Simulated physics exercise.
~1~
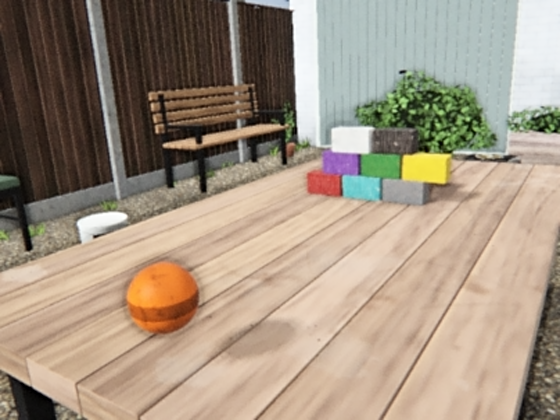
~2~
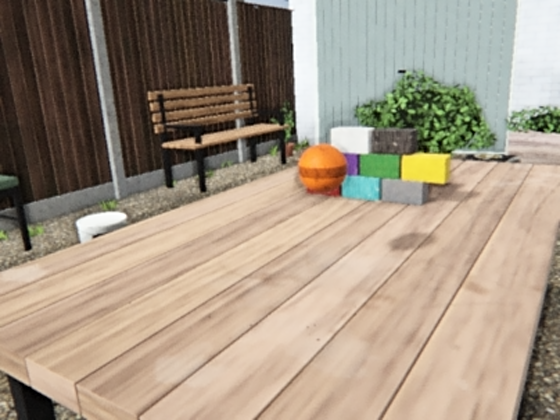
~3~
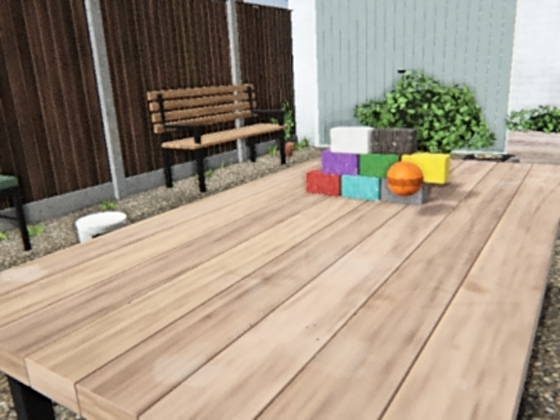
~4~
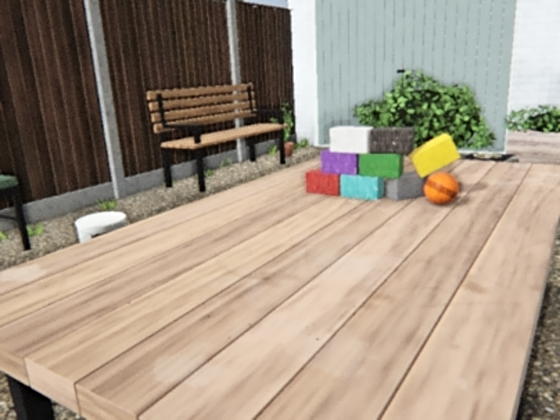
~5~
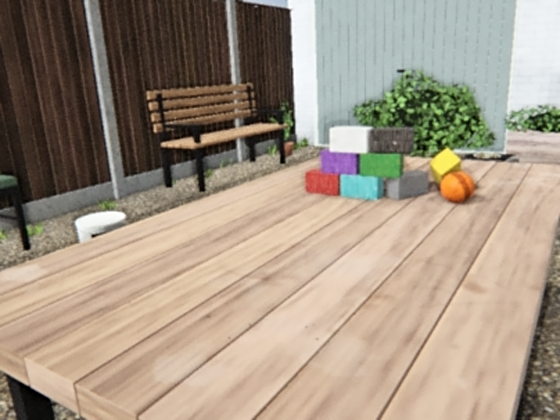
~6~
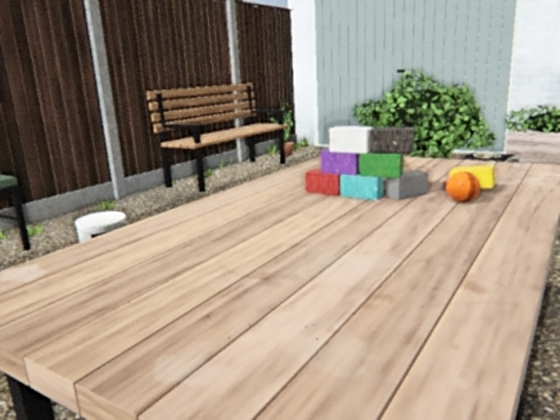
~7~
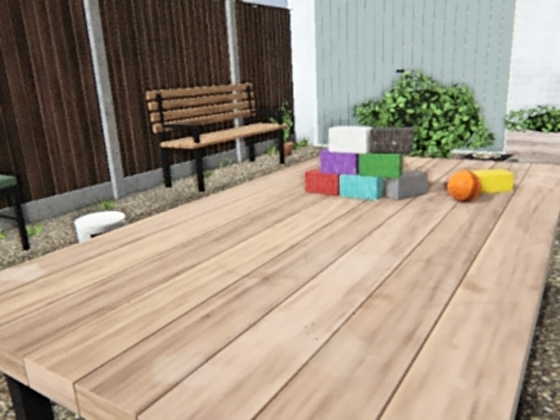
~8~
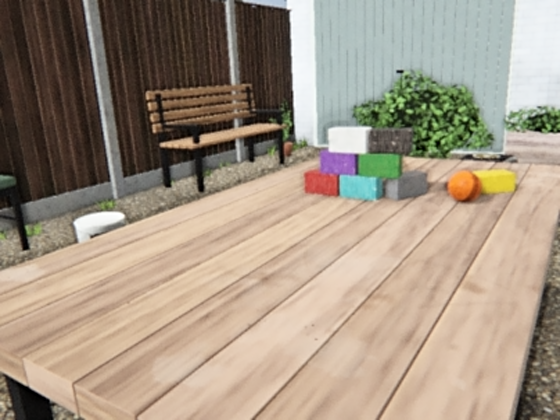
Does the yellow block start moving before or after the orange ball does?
The yellow block starts moving after the orange ball. The ball is already travelling toward the pile while the yellow block is still sitting in its place.
